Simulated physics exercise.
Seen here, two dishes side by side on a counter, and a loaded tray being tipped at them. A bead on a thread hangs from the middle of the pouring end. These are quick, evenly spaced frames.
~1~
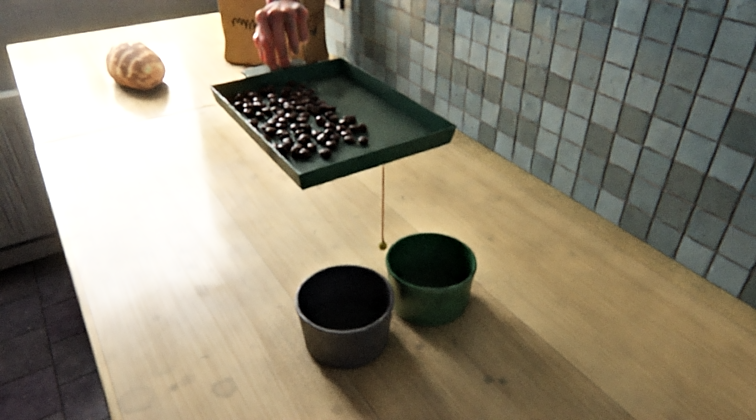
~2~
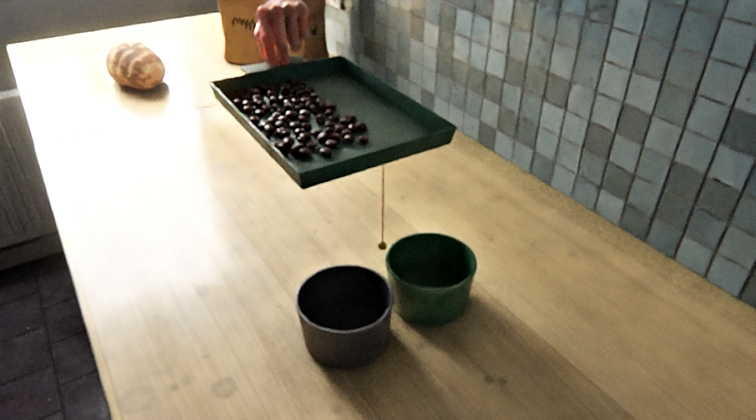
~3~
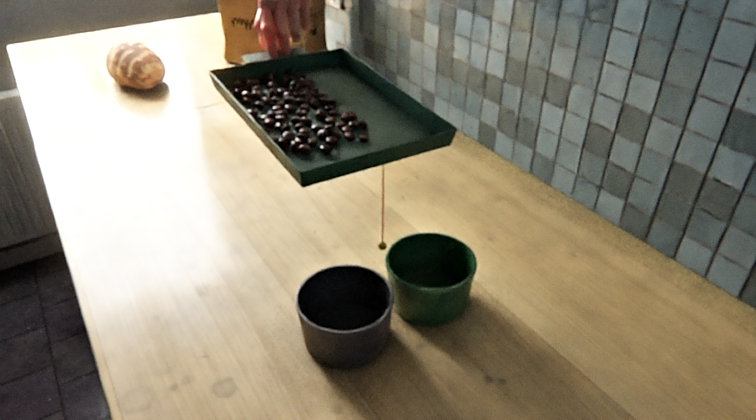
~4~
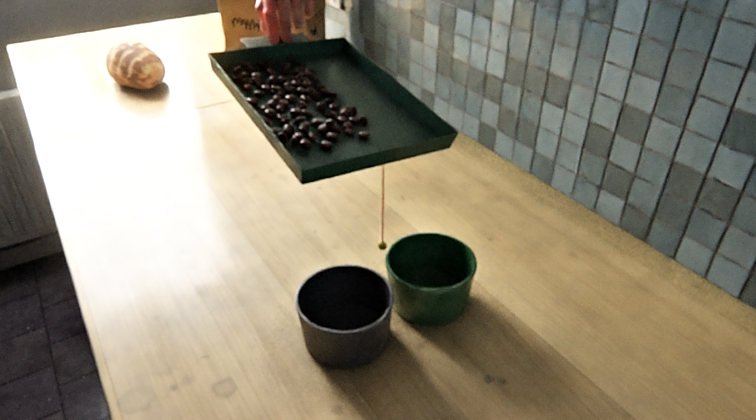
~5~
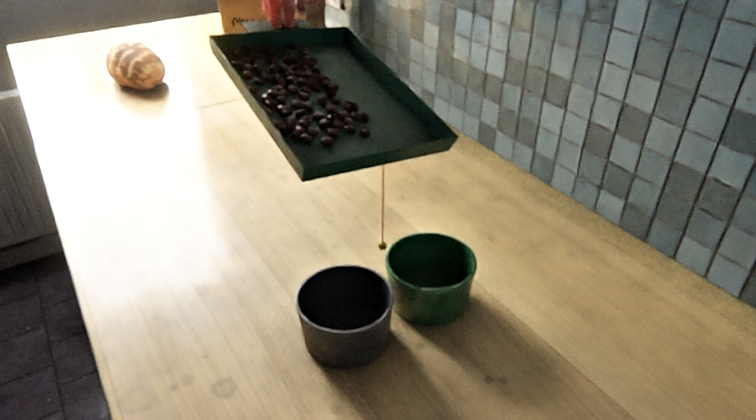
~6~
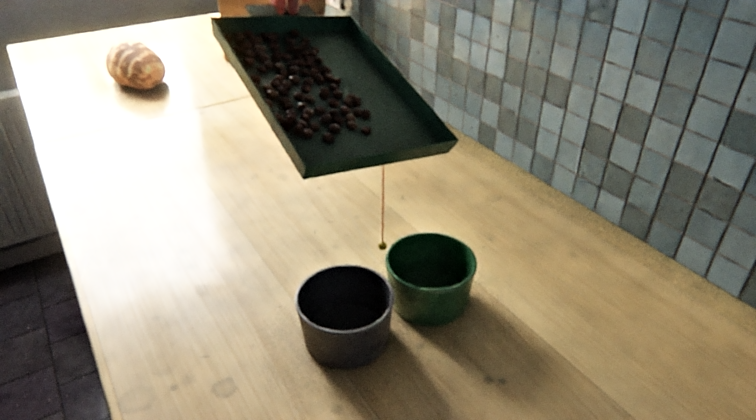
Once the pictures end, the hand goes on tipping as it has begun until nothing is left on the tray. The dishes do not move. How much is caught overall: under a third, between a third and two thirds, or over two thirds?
They take from one third to two thirds between them.
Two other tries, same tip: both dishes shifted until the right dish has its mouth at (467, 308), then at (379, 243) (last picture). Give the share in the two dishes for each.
Roughly 0 per cent, and 0 per cent.
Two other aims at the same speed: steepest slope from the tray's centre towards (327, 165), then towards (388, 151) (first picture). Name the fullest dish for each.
At the first place the dish on the left, at the second right.
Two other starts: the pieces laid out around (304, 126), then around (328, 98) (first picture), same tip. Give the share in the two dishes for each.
The first gives 70 %, the second 50 %.
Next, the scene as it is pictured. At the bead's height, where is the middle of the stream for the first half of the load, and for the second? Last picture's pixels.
Around (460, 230) and then (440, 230).
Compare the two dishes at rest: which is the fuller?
The winner is right.
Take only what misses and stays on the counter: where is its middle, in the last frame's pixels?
Near (467, 267).
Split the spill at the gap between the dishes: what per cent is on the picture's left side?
It comes to 0 per cent or so.
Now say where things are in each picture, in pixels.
The first picture shows corners of the pouring end near (301, 171) and (452, 126), level; middle of the load near (292, 116), flat chocolate drops; left dish near (370, 343); right dish near (457, 301); bead on its thread near (383, 246).
The second picture shows corners of the pouring end near (301, 171) and (452, 126), level; middle of the load near (291, 114).
The third picture shows corners of the pouring end near (302, 169) and (453, 128), tipped barely, lowest at the right corner; middle of the load near (291, 108).
The fourth picture shows corners of the pouring end near (304, 167) and (454, 132), tipped a little, lowest at the right corner; middle of the load near (292, 98).
The fifth picture shows corners of the pouring end near (306, 165) and (454, 135), tipped a little, lowest at the right corner; middle of the load near (293, 89).
The sixth picture shows corners of the pouring end near (308, 163) and (455, 138), tipped clearly, lowest at the right corner; middle of the load near (295, 80); left dish near (370, 343); right dish near (457, 301).
Shortly afterwards, tray tipped steeply; all but a few on the tray; a little in the air.
Next, tray tipped past a quarter turn; near a quarter on the tray; near a third in the right dish; near a quarter outside both; near a quarter in the air.
Some moments later, tray tipped past a quarter turn; near half in the right dish; near half outside both.
In the end, tray tipped past a quarter turn; none at all in the left dish; near half in the right dish; near half outside both.
